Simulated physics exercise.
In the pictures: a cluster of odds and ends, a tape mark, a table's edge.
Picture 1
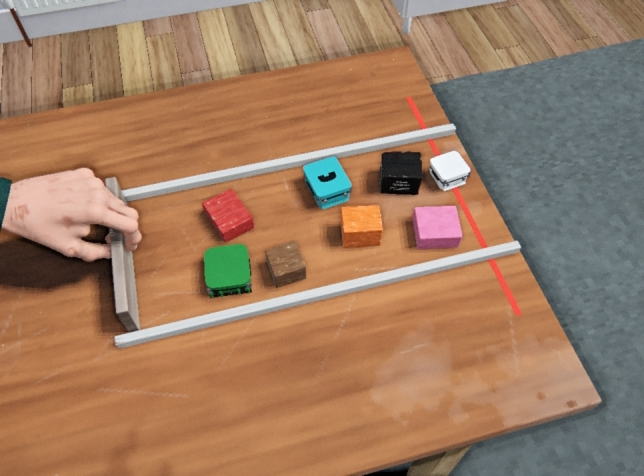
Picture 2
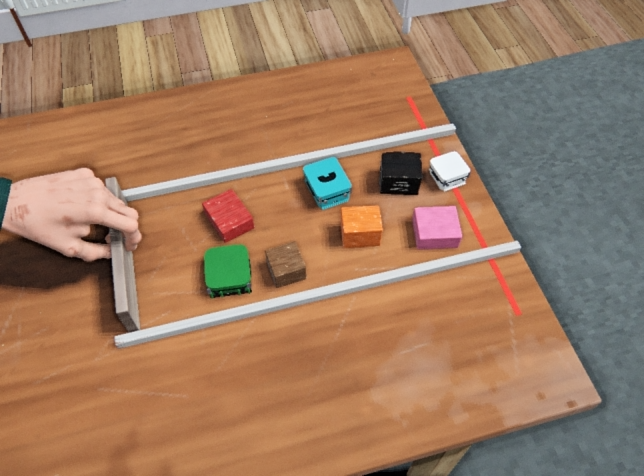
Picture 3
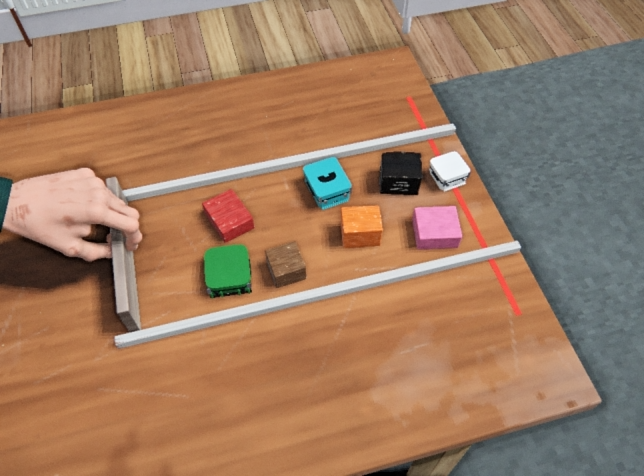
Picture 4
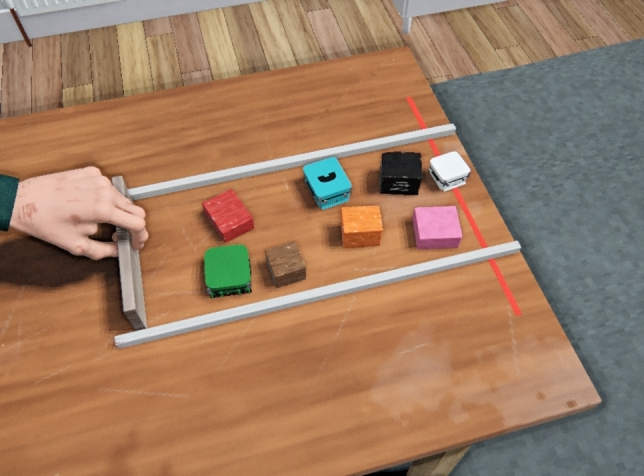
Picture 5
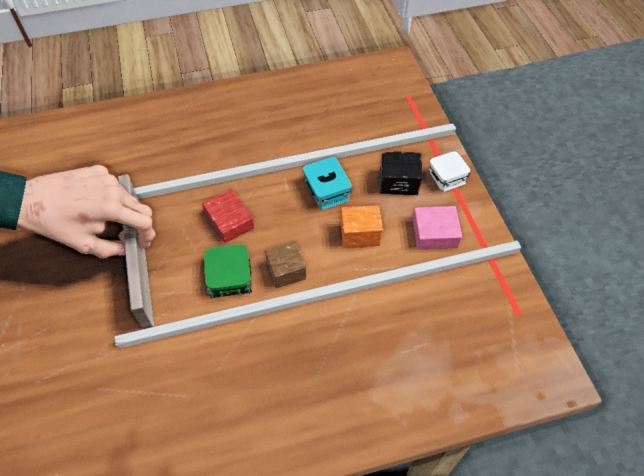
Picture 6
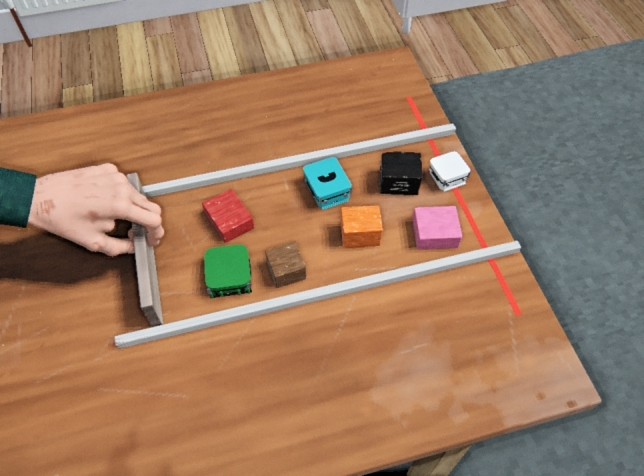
On a wooden table, eight small coloured blocks and cases sit between two pale rails, with the white one beside a red line near the right edge. A hand holds a board upright at the left, still at first, then slides it slightly right, while the objects stay put.
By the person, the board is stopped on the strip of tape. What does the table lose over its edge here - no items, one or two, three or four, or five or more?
The push is going to clear five or more off the end.
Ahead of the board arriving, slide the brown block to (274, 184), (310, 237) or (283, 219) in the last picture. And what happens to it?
Keeps its place; Slips off; Slips off.
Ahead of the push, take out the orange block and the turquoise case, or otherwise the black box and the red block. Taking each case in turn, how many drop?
Counts - first: 4; second: 4.
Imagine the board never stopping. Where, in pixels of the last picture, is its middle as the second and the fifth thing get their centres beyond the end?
At the first moment about (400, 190), at the next about (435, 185).
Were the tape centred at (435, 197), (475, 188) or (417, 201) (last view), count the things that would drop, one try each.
The counts would be 3, 8 and 3.
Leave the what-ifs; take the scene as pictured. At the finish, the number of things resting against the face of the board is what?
2 end up touching it.
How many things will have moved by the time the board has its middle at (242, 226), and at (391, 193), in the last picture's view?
The number moved is 3 and then 8.
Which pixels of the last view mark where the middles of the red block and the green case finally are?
(465, 168) and (491, 211).
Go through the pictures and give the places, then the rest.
The first picture shows white case (448, 172); pink block (437, 228); black box (400, 173); board (122, 252); tape (457, 192).
The second picture shows pink block (437, 228); green case (228, 271).
The third picture shows black box (400, 173); turquoise case (327, 184).
The fourth picture shows white case (448, 172); orange block (361, 227).
The fifth picture shows pink block (437, 228); board (135, 249).
The sixth picture shows white case (448, 172); pink block (437, 228); black box (400, 173); board (144, 247); tape (457, 192).
Early on, none off yet; white case at rest near (448, 172); pink block at rest near (437, 228); black box at rest near (400, 173).
Finally, the number that fall off is five or more; lost, brown block, turquoise case, orange block, black box, pink block and white case.
